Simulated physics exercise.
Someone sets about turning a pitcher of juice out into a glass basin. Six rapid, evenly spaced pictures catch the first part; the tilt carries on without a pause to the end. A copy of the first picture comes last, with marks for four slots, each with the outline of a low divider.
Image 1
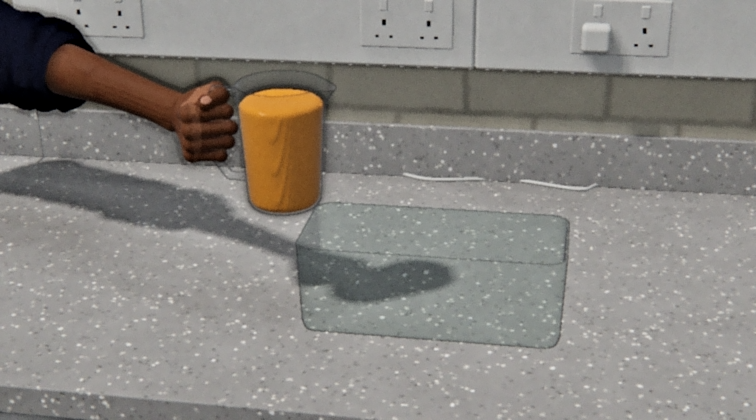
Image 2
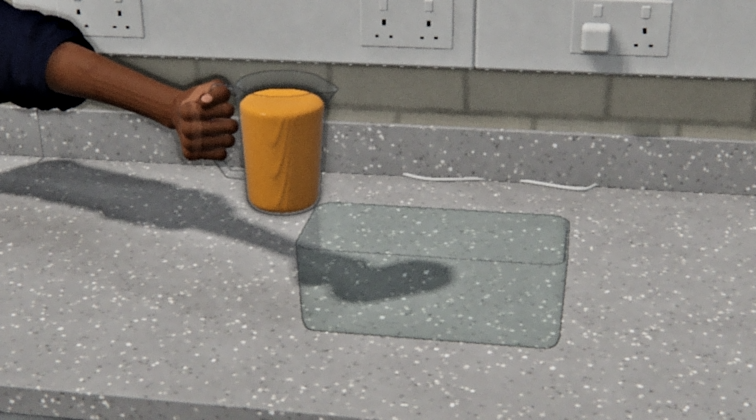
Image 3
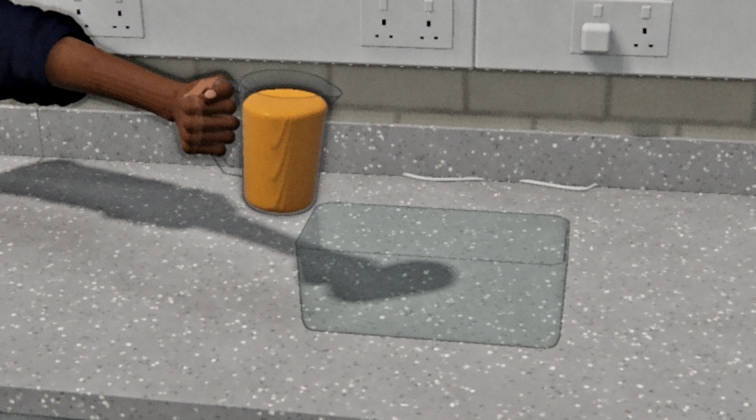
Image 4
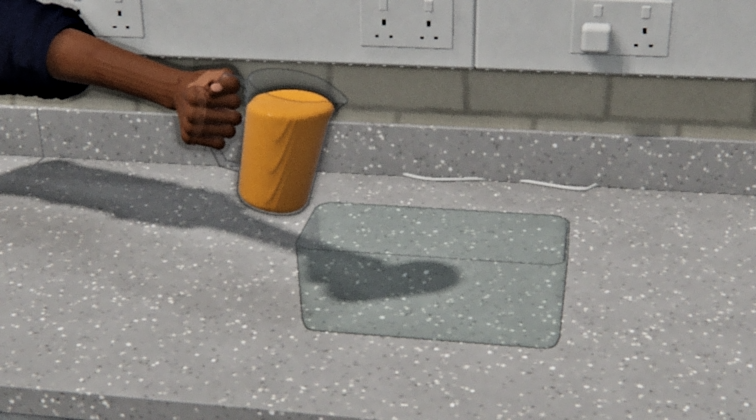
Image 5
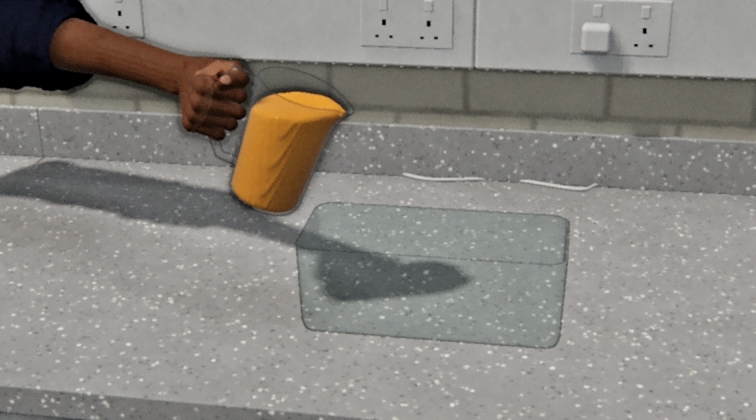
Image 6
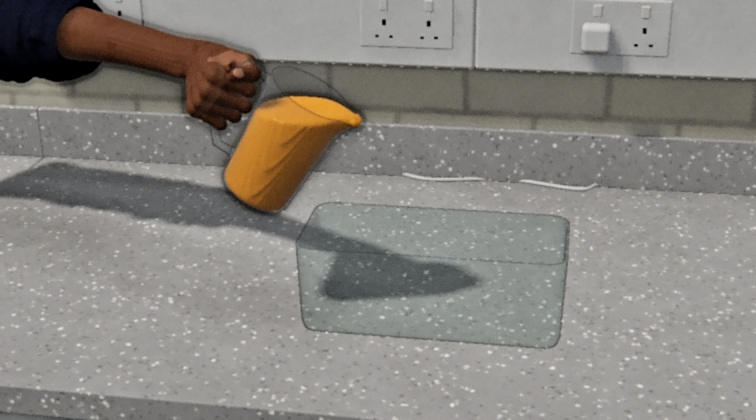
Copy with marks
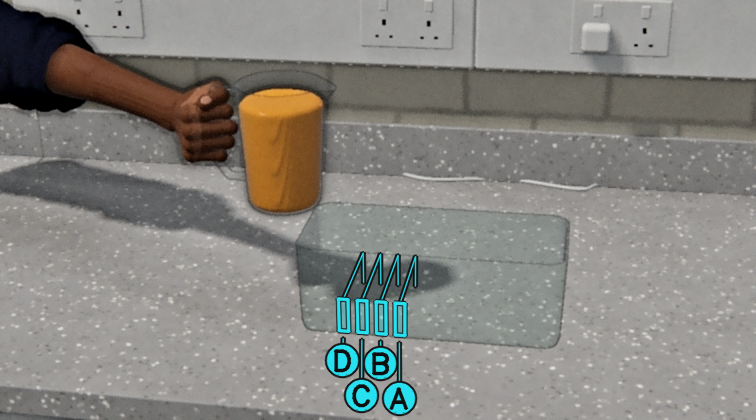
A hand tilts a pitcher of orange juice rightward until the juice reaches over its lip.
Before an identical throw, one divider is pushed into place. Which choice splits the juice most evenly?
Go for A.
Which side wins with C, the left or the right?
The right one.
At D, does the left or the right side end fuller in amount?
More ends on the right.
In cyan, A at (399, 342); B at (380, 341); C at (361, 339); D at (343, 338).
For place A, about 48 % ends left of the wall and 52 % right of it.
For place B, about 11 % ends left of the wall and 89 % right of it.
For place C, about 3 % ends left of the wall and 97 % right of it.
For place D, about 2 % ends left of the wall and 98 % right of it.
